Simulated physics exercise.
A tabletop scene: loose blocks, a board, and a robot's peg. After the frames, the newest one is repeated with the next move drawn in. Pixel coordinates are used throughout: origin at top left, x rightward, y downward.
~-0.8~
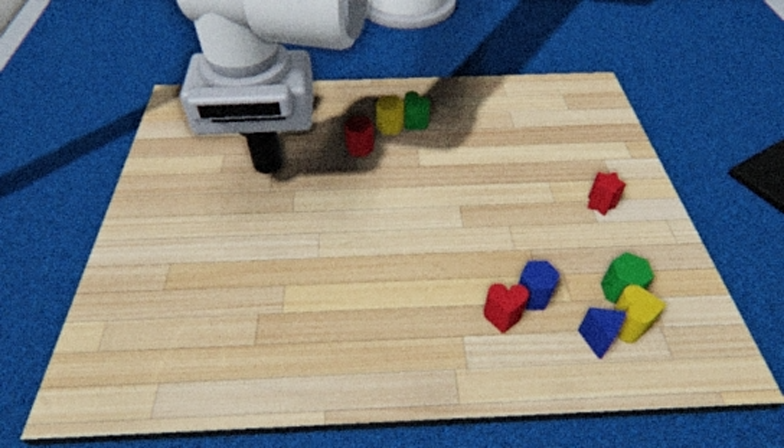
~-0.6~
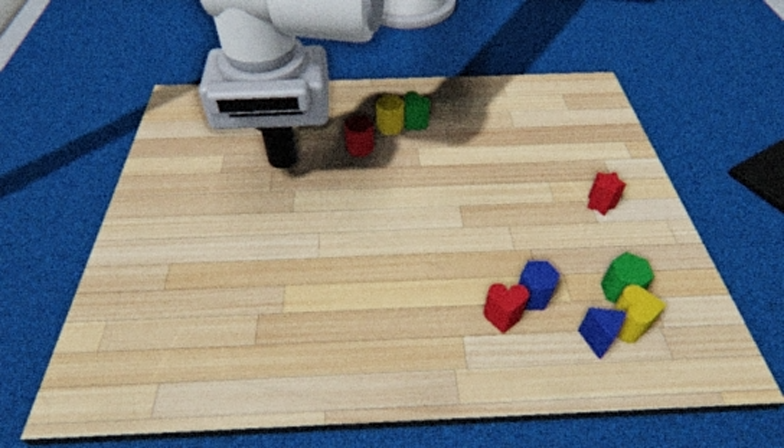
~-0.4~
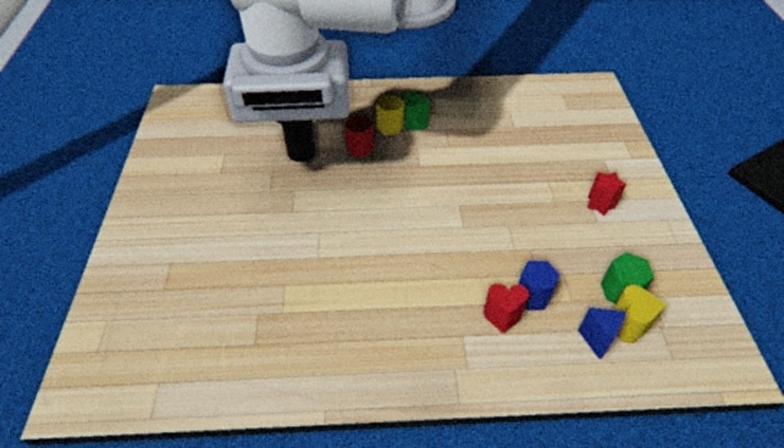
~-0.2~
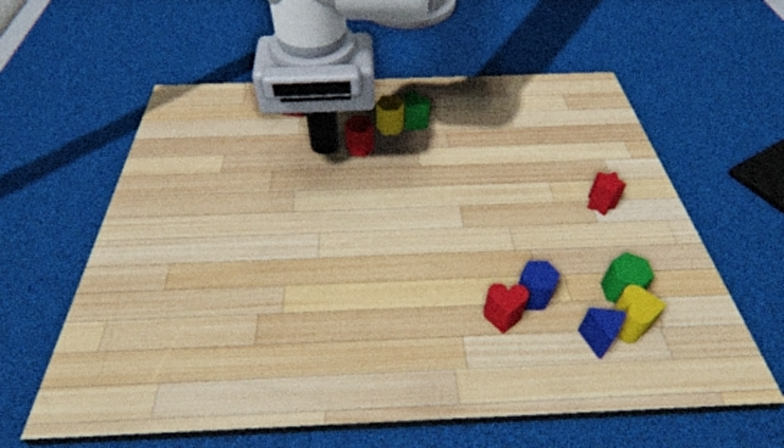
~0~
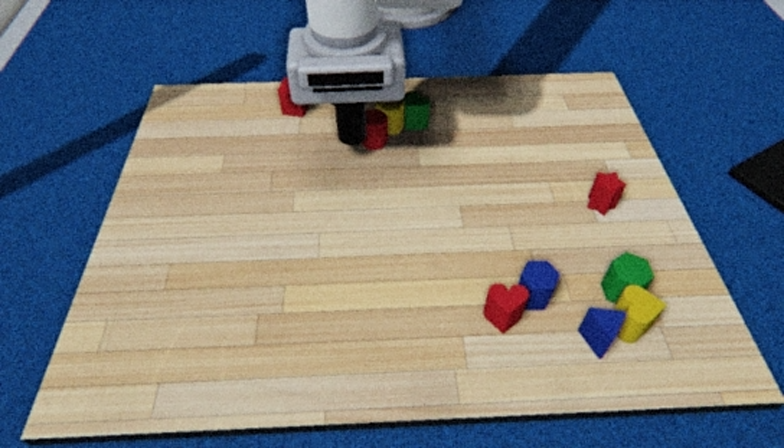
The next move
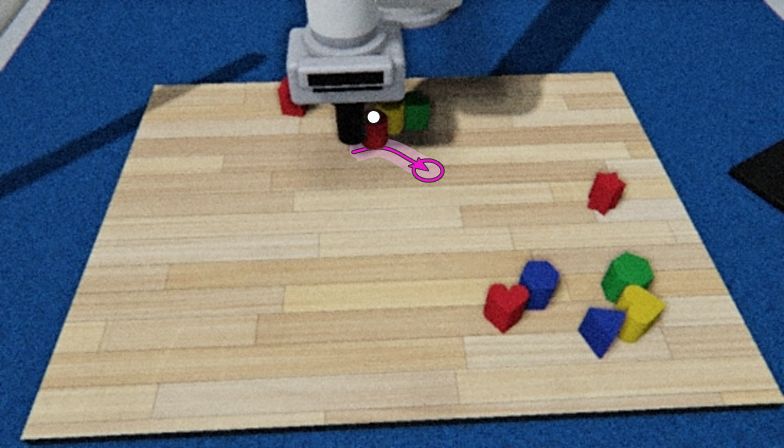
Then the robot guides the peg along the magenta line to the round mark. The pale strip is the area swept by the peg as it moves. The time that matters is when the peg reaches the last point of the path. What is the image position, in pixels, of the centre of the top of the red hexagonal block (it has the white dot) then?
Its top centre is at about (403, 109).
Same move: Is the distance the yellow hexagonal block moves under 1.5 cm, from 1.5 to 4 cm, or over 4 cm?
It will fall in the middle band, 1.5 to 4 cm.
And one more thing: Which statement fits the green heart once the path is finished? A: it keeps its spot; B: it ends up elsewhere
I choose B.
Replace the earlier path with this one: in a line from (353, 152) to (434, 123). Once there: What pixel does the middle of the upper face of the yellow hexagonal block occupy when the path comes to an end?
Just about (414, 75).
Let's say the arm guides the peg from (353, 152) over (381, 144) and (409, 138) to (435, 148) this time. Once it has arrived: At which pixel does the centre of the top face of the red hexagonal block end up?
Close to (421, 97).
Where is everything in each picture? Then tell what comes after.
Tip of the peg (268, 164), middles of tops, red hexagonal block (359, 123), yellow hexagonal block (390, 102), green heart (416, 99), in the first frame.
Peg (283, 159), nothing pushed, in the second frame.
Peg (302, 153), nothing pushed, in the third frame.
Peg (325, 145), nothing pushed, in the fourth frame.
Peg (352, 136), red hexagonal block (374, 117), yellow hexagonal block (390, 102), green heart (416, 99), in the fifth frame.
The line goes from (353, 152) through (381, 148) and (405, 157) to (428, 170); the dot is on the red hexagonal block.
On the path given first. One third of the way, peg (381, 132); red hexagonal block (398, 109), turned 35° anticlockwise; yellow hexagonal block (401, 92), turned 25° anticlockwise; green heart (424, 96), turned 15° clockwise.
Two thirds of the way, peg (406, 141); red hexagonal block (403, 109), turned 55° anticlockwise; yellow hexagonal block (401, 92), turned 25° anticlockwise; green heart (424, 95), turned 15° clockwise.
At the end, peg (429, 154); red hexagonal block (403, 109), turned 55° anticlockwise; yellow hexagonal block (401, 92), turned 25° anticlockwise; green heart (424, 95), turned 15° clockwise.
